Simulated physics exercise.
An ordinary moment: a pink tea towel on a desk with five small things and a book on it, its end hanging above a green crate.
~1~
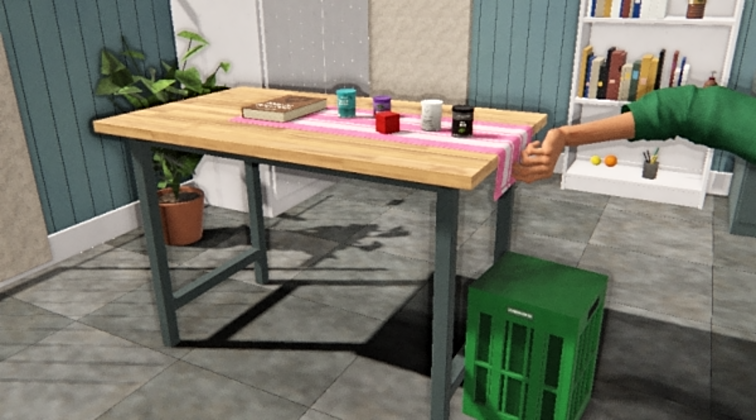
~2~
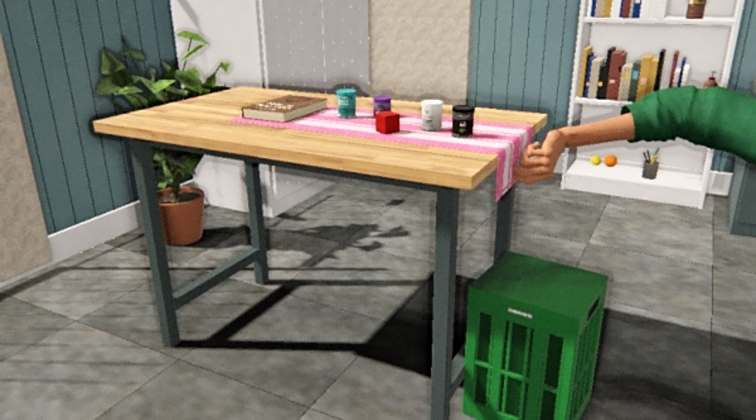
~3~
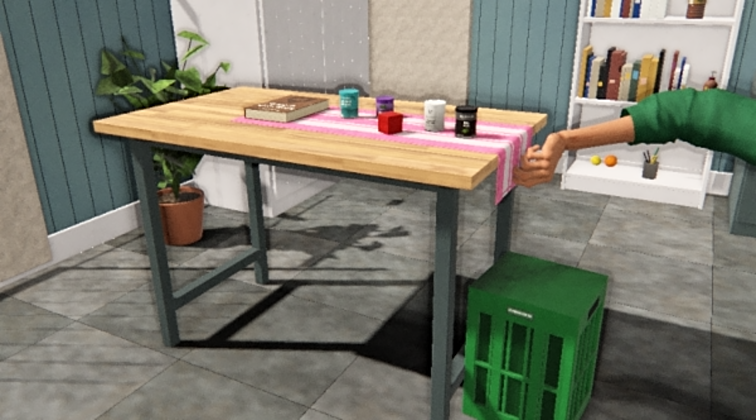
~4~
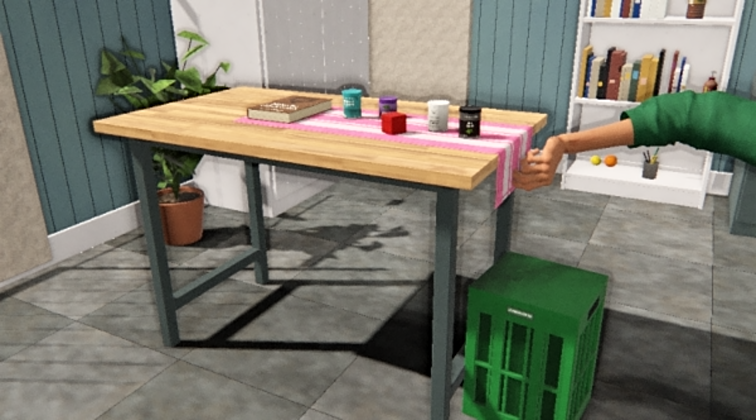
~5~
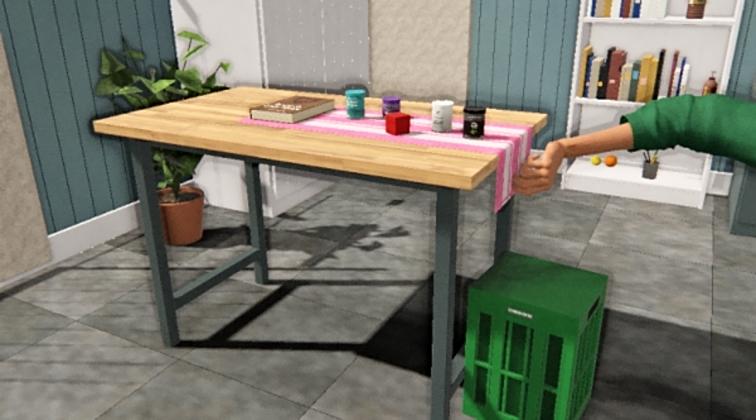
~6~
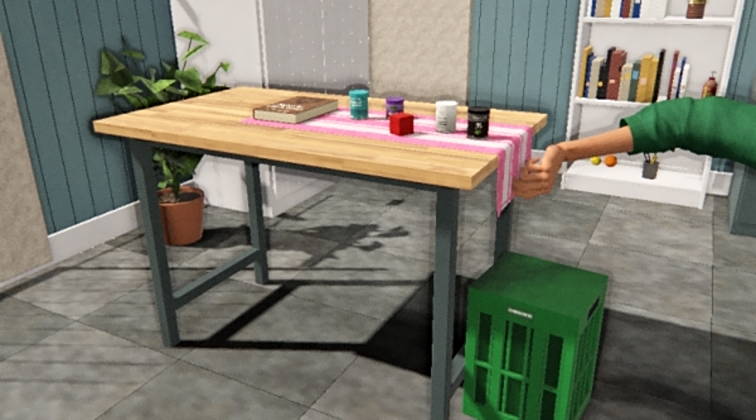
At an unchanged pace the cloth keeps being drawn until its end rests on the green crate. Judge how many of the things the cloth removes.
The drop will claim two items.
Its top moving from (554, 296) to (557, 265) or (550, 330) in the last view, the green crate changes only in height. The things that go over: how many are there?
1 and 3.
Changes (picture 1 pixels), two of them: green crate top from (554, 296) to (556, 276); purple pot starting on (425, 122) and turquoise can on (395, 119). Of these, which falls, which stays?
Observed: Purple pot remains seated; turquoise can remains seated.
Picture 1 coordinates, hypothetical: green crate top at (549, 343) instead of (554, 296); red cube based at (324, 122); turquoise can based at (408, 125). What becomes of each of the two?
Red cube stays, turquoise can is gone.
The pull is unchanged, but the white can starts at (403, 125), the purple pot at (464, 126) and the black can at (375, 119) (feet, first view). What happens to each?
In the end the white can is still on top, the purple pot is no longer on top, and the black can is still on top.
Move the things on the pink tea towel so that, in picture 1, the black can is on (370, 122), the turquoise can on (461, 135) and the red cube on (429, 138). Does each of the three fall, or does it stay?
The black can stays put; the turquoise can ends up off; the red cube ends up off.
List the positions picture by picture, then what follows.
In the first picture, hem (495, 201); black can (463, 107); white can (432, 102); red cube (387, 113); purple pot (382, 98); turquoise can (346, 91); top of the crate (554, 296).
In the second picture, hem (497, 202); black can (464, 107).
In the third picture, hem (496, 205); white can (435, 102).
In the fourth picture, hem (495, 208); red cube (394, 114); top of the crate (554, 296).
In the fifth picture, hem (495, 213); purple pot (391, 98).
In the sixth picture, hem (498, 217); black can (479, 108); white can (447, 103); red cube (402, 115); purple pot (395, 99); turquoise can (359, 92).
Soon after, hem near (512, 220); all still up.
After that, hem near (511, 263); black can gone.
In the end, hem on the crate; black can and white can gone. The count of fallen things is two.
